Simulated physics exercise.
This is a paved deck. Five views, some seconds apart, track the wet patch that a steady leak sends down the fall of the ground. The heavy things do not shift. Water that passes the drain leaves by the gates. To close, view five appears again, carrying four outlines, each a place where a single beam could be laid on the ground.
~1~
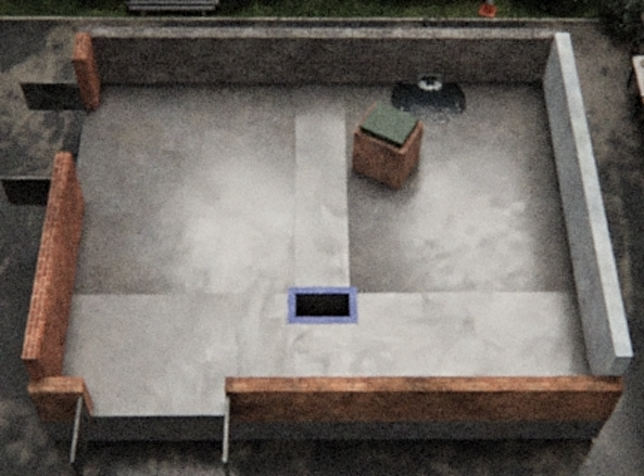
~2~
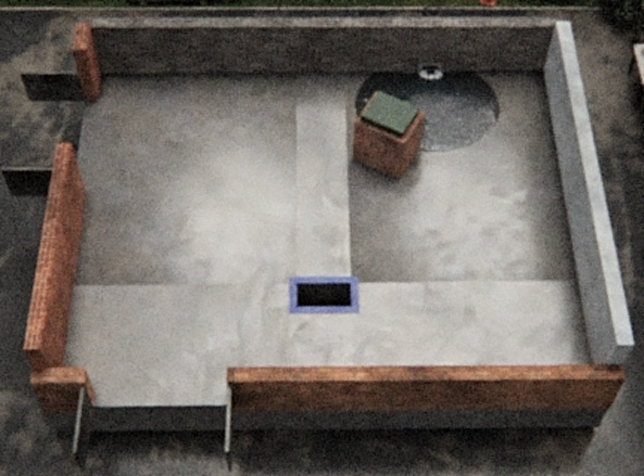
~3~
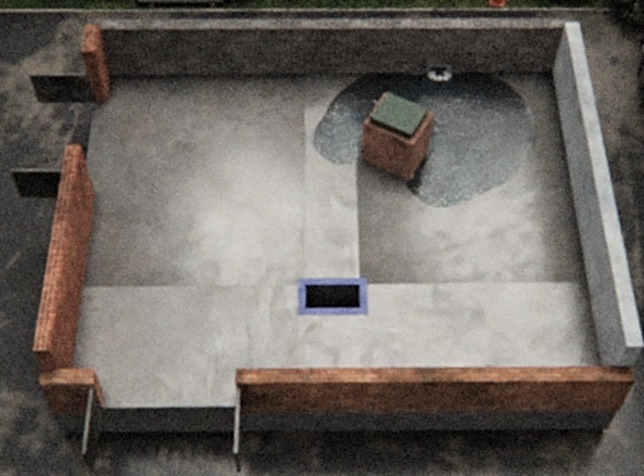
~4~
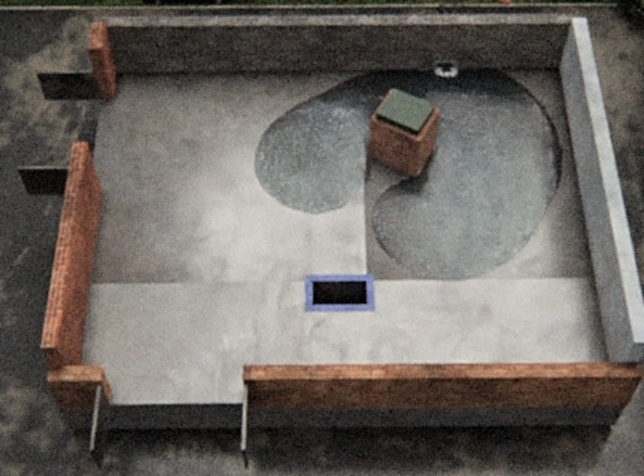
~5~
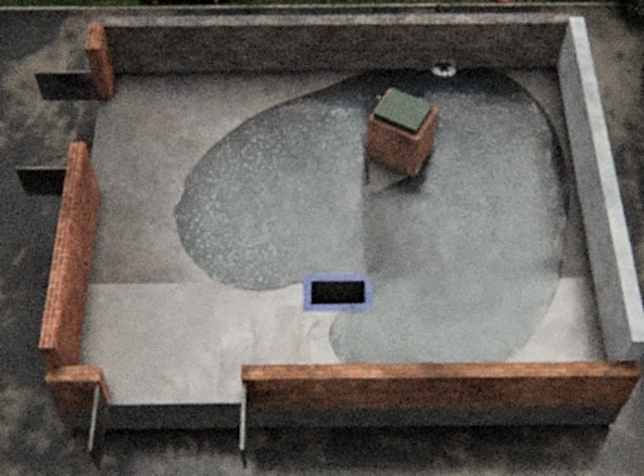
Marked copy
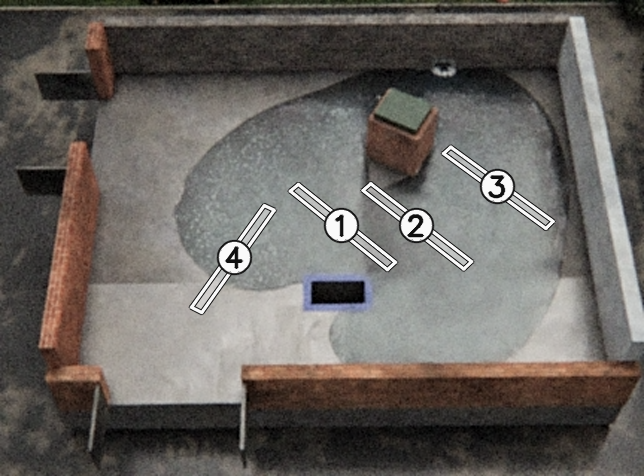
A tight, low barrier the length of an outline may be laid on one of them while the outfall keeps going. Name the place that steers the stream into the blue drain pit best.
Place 4.
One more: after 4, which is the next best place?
Here it is place 3.
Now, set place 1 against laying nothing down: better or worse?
Worse.
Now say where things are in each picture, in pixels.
The first picture shows outfall at (429, 78); blue drain pit at (323, 305); open gate at (161, 402); open gate at (91, 154); front seen at (436, 120), 2 % of the ground wet; blue drain pit still dry.
The second picture shows front seen at (446, 146), 7 % of the ground wet; blue drain pit still dry.
The third picture shows front seen at (440, 199), 14 % of the ground wet; blue drain pit still dry.
The fourth picture shows front seen at (442, 273), 27 % of the ground wet; blue drain pit still dry.
The fifth picture shows front seen at (348, 348), 51 % of the ground wet; blue drain pit taking water.
On the marked copy, 1 from (294, 187) to (391, 265); 2 from (366, 187) to (467, 265); 3 from (447, 150) to (549, 224); 4 from (196, 309) to (269, 207).
Choosing 1, about 2 % of the stream goes into the blue drain pit, about 97 % out by the gates.
Choosing 2, about 3 % of the stream goes into the blue drain pit, about 96 % out by the gates.
Choosing 3, about 8 % of the stream goes into the blue drain pit, about 90 % out by the gates.
Choosing 4, about 13 % of the stream goes into the blue drain pit, about 86 % out by the gates.
